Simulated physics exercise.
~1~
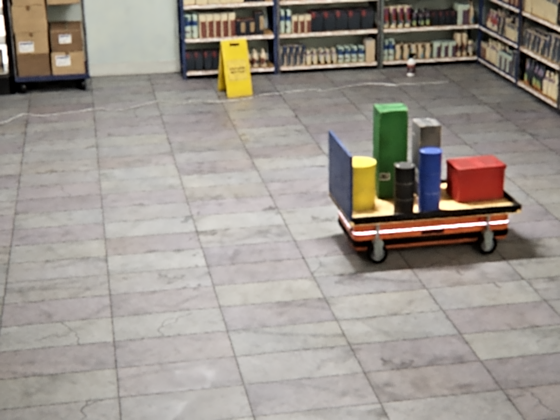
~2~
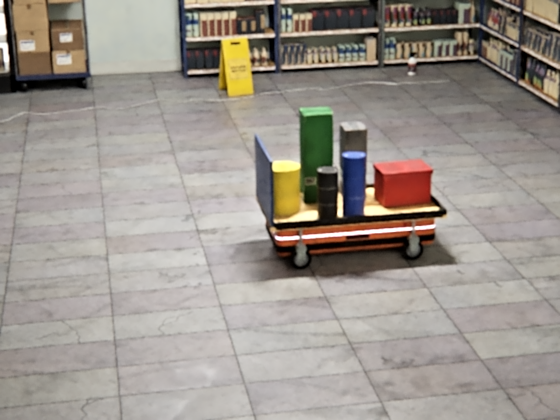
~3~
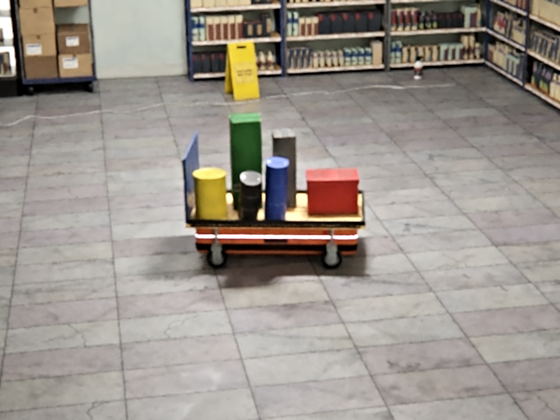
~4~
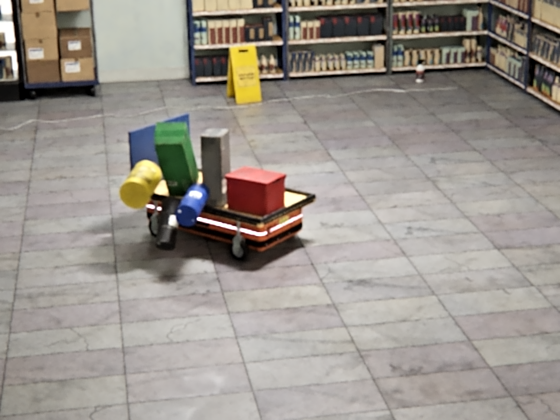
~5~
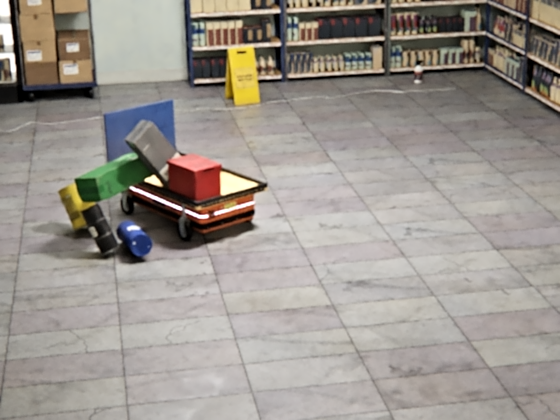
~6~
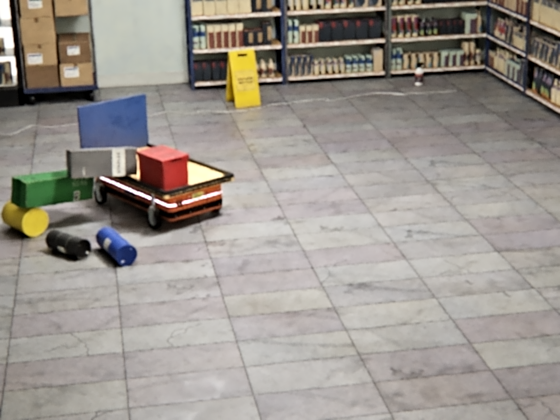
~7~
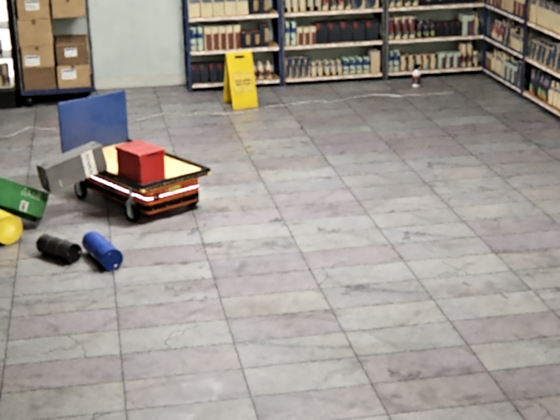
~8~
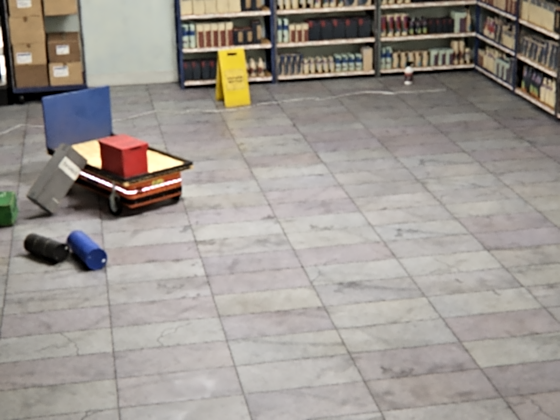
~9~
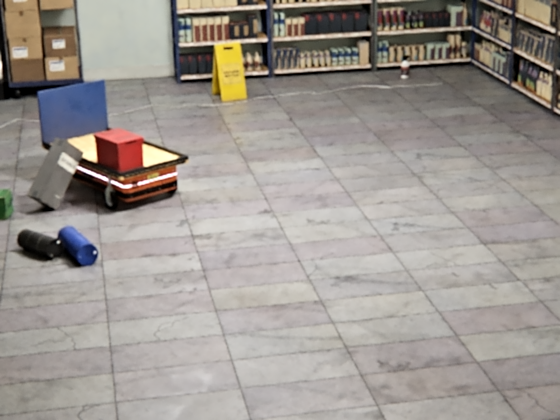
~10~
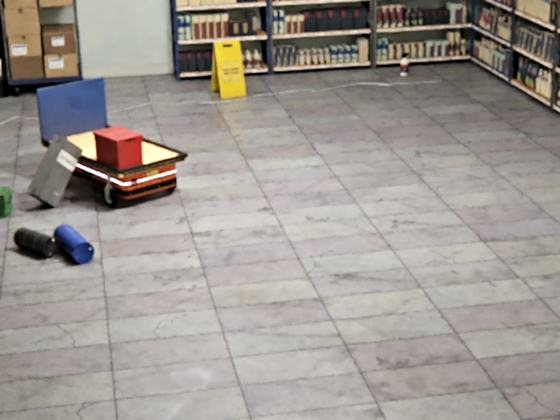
A flat cart carrying colored containers rolls left across a tiled floor and swings around; the black and blue canisters and yellow pail tumble off, followed by the green and grey boxes. It stops with the red tote still aboard and the grey box leaning against its deck.
